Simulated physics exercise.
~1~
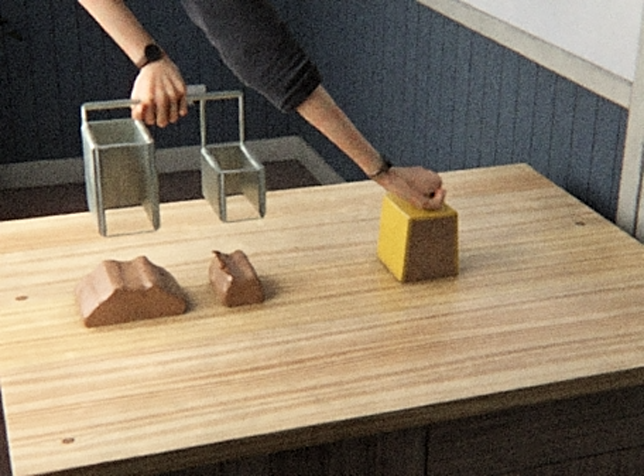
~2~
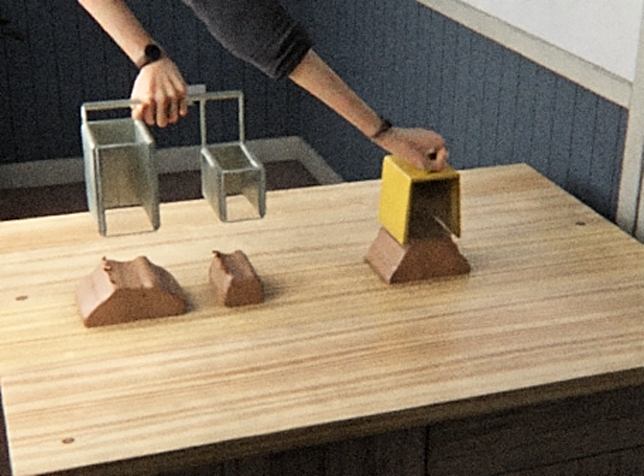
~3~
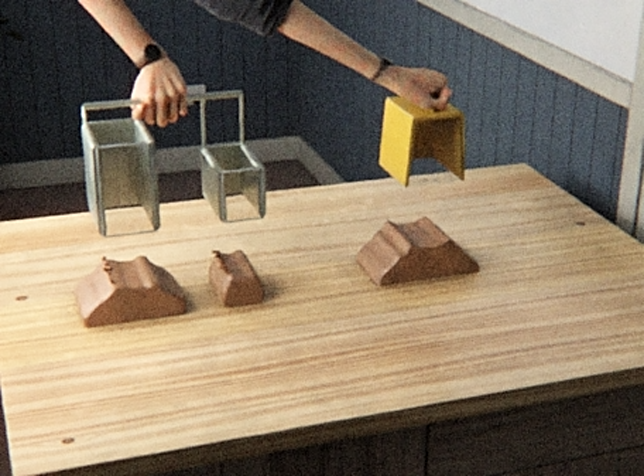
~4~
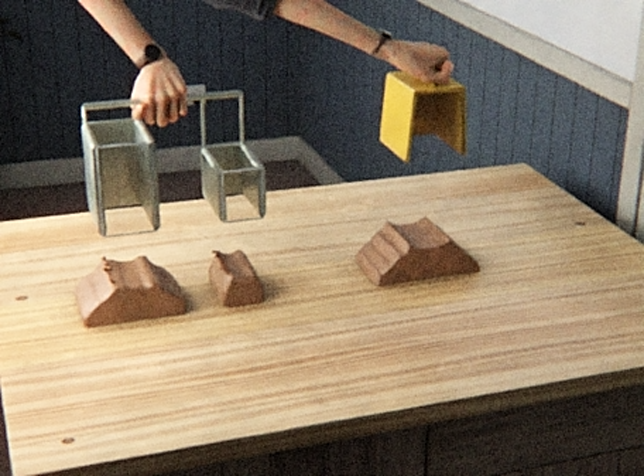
A hand lifts a yellow tin off brown clay, which slumps into a low mound.
